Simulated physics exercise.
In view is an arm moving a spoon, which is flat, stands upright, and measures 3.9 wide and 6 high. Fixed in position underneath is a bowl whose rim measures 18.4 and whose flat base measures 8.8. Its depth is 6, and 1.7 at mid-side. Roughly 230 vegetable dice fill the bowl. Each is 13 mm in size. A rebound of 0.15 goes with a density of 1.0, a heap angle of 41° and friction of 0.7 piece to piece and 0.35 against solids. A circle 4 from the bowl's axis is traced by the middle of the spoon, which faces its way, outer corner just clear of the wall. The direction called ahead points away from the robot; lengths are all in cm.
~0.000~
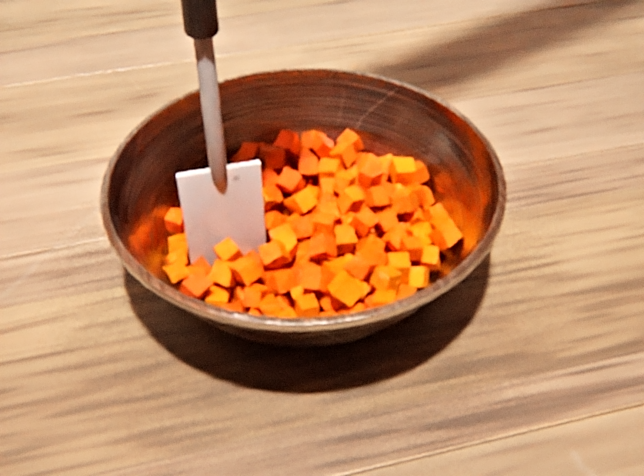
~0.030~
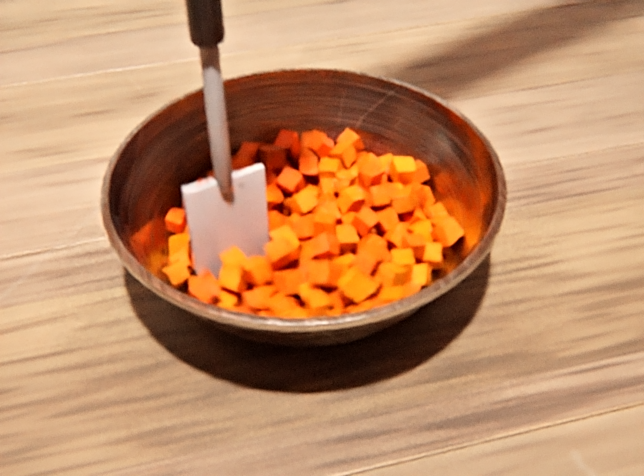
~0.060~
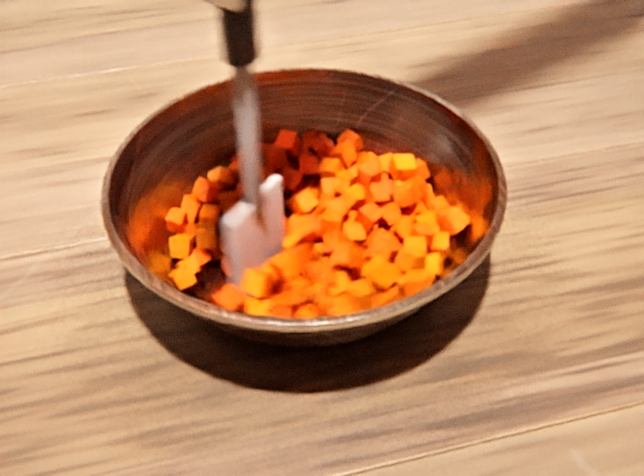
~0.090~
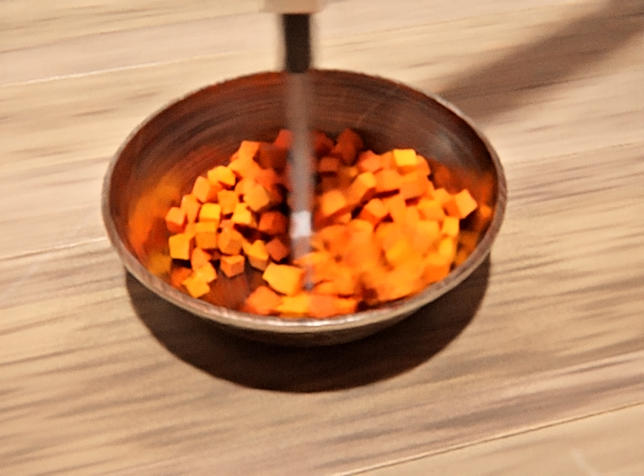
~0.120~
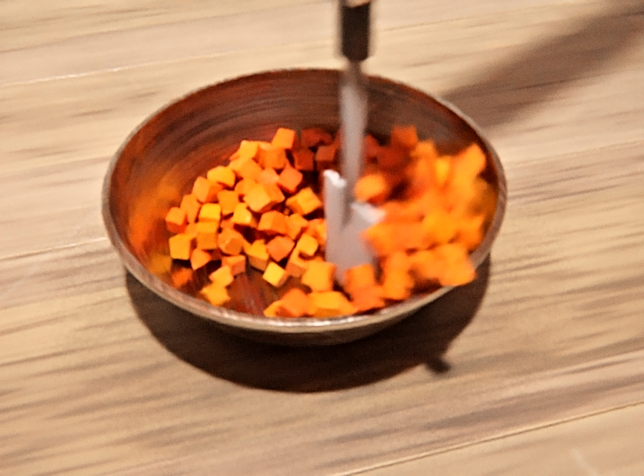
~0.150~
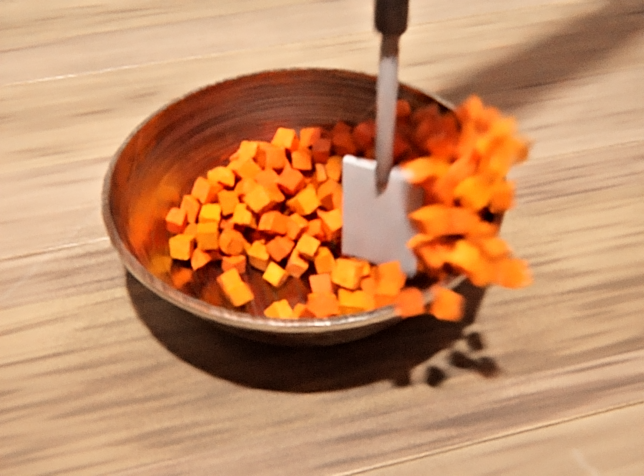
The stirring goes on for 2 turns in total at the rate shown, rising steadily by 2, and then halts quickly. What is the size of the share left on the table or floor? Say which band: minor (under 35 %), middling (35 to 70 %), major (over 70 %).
Band: Middling.
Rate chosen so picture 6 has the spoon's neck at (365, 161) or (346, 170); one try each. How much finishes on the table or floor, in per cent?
Some 45 and 35 per cent respectively.
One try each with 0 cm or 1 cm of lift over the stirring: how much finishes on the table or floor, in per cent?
It comes to about 60 per cent and about 55 per cent.
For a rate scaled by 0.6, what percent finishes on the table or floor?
Estimated share: Near 30 per cent.
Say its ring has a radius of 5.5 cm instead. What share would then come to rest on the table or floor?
Near 30 percent.
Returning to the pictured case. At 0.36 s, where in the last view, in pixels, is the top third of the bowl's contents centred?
Around pixel (183, 224).
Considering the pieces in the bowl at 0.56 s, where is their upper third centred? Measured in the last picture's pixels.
Somewhere around (391, 178), I think.
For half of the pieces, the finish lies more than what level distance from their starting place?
Something near 12 cm, measured level.
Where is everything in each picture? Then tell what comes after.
Spoon neck at (215, 142), 0° round; upper third of the load around (330, 217), from x 175 to 445, top at y 145; 233 in the bowl, in the first picture.
Spoon neck at (221, 151), 12° round; upper third of the load around (331, 219), from x 175 to 450, top at y 140, in the second picture.
Spoon neck at (251, 172), 43° round; upper third of the load around (338, 238), from x 175 to 455, top at y 140, in the third picture.
Spoon neck at (302, 179), 76° round; upper third of the load around (367, 238), from x 175 to 460, top at y 140, in the fourth picture.
Spoon neck at (353, 167), 108° round; upper third of the load around (409, 218), from x 175 to 470, top at y 140; 232 in the bowl, 1 in flight or on the tool, in the fifth picture.
Spoon neck at (385, 141), 140° round; upper third of the load around (436, 174), from x 175 to 515, top at y 115; 227 in the bowl, 6 in flight or on the tool, in the sixth picture.
By 0.36 s, 4° round, highest piece 9 above the table; 151 in the bowl, 43 on the table or floor, 39 in flight or on the tool.
By 0.56 s, 227° round, highest piece 7 above the table; 126 in the bowl, 100 on the table or floor, 7 in flight or on the tool.
By 0.87 s, 0° round, highest piece 5 above the table; 124 in the bowl, 109 on the table or floor.
By 1.57 s, 0° round, highest piece 5 above the table; 124 in the bowl, 109 on the table or floor.
Final count, 124 in the bowl, 109 on the table or floor. That is 47 % on the table or floor.
